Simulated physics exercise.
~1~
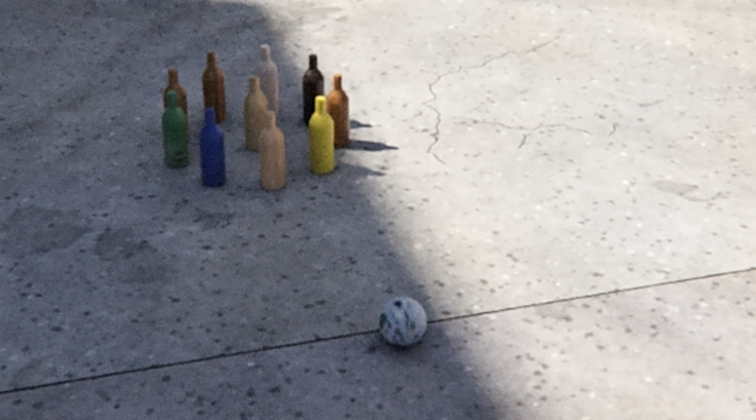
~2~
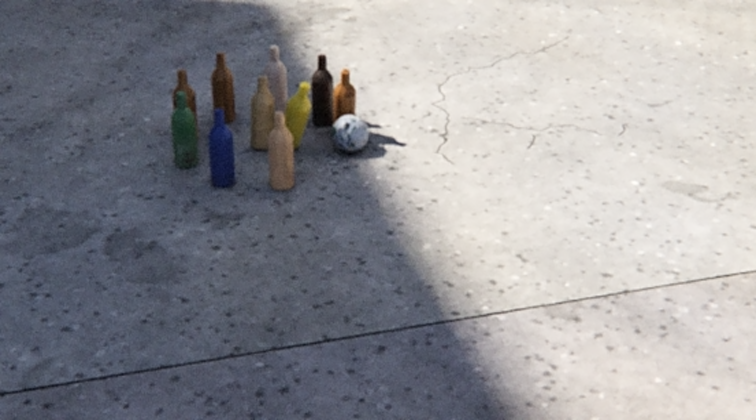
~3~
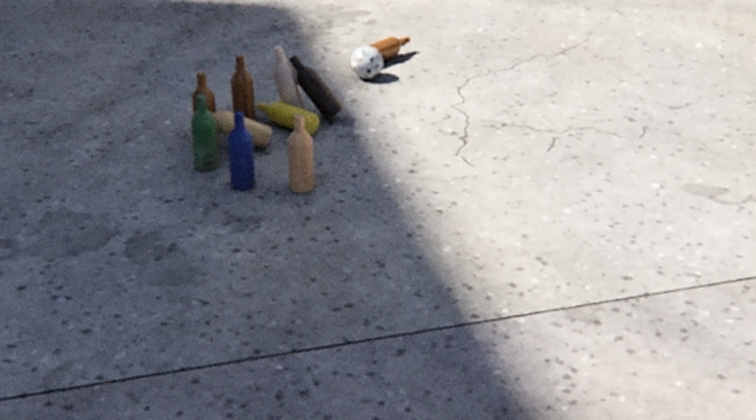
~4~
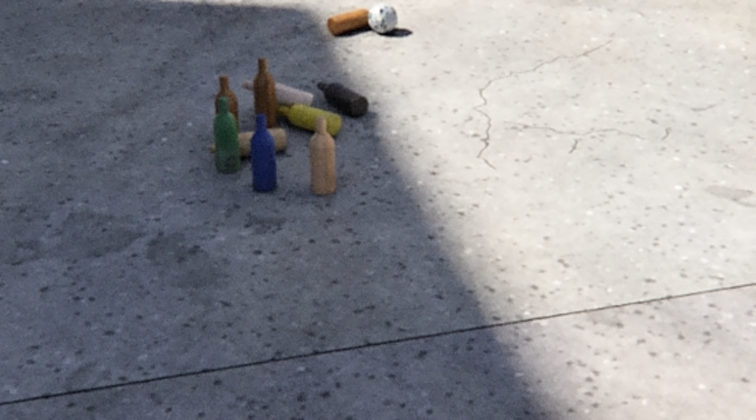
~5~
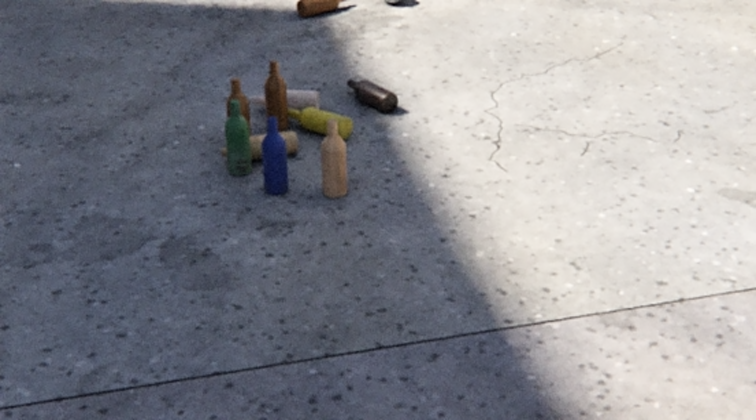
Speckled ball rolling into a cluster of bottle-shaped skittles on concrete, toppling five, while the blue and green ones stay standing.
